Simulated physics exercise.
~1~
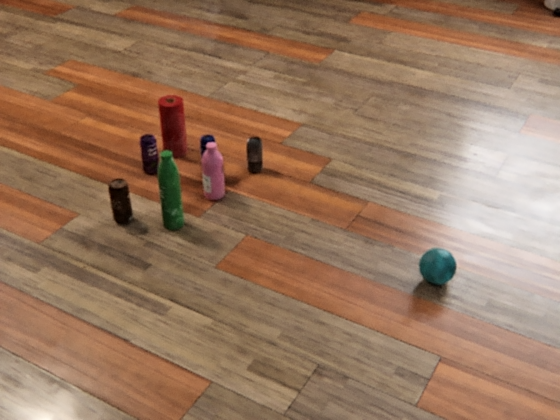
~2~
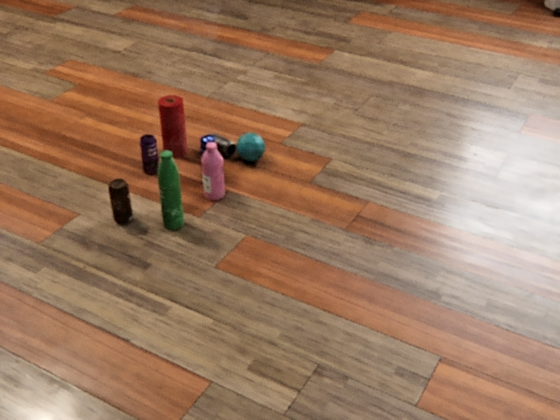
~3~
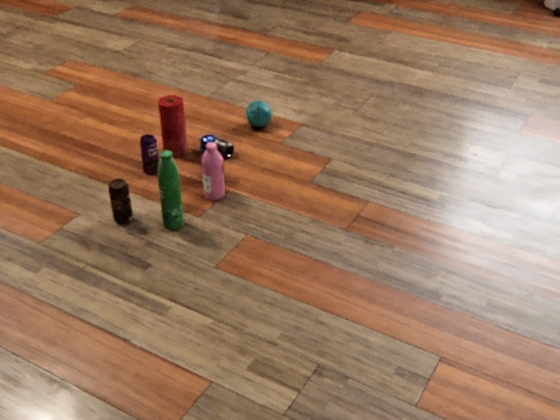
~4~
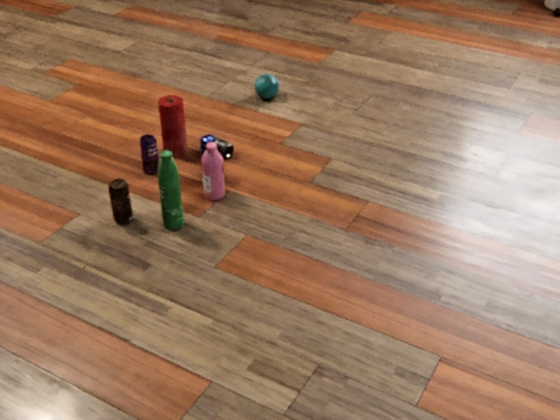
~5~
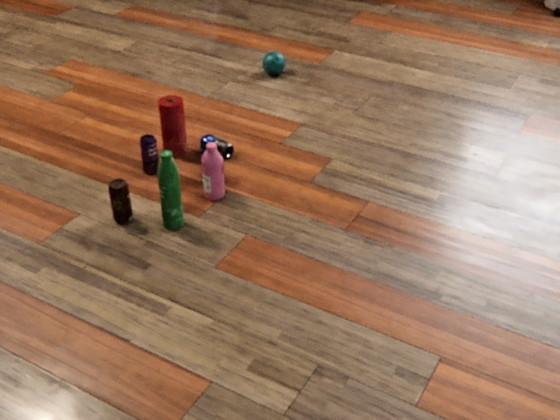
The clip shows a turquoise ball rolling left across a wooden floor toward a group of upright bottles, cans and a red roll. The grey can ends up on its side as the ball heads away toward the back, while the others stay standing.
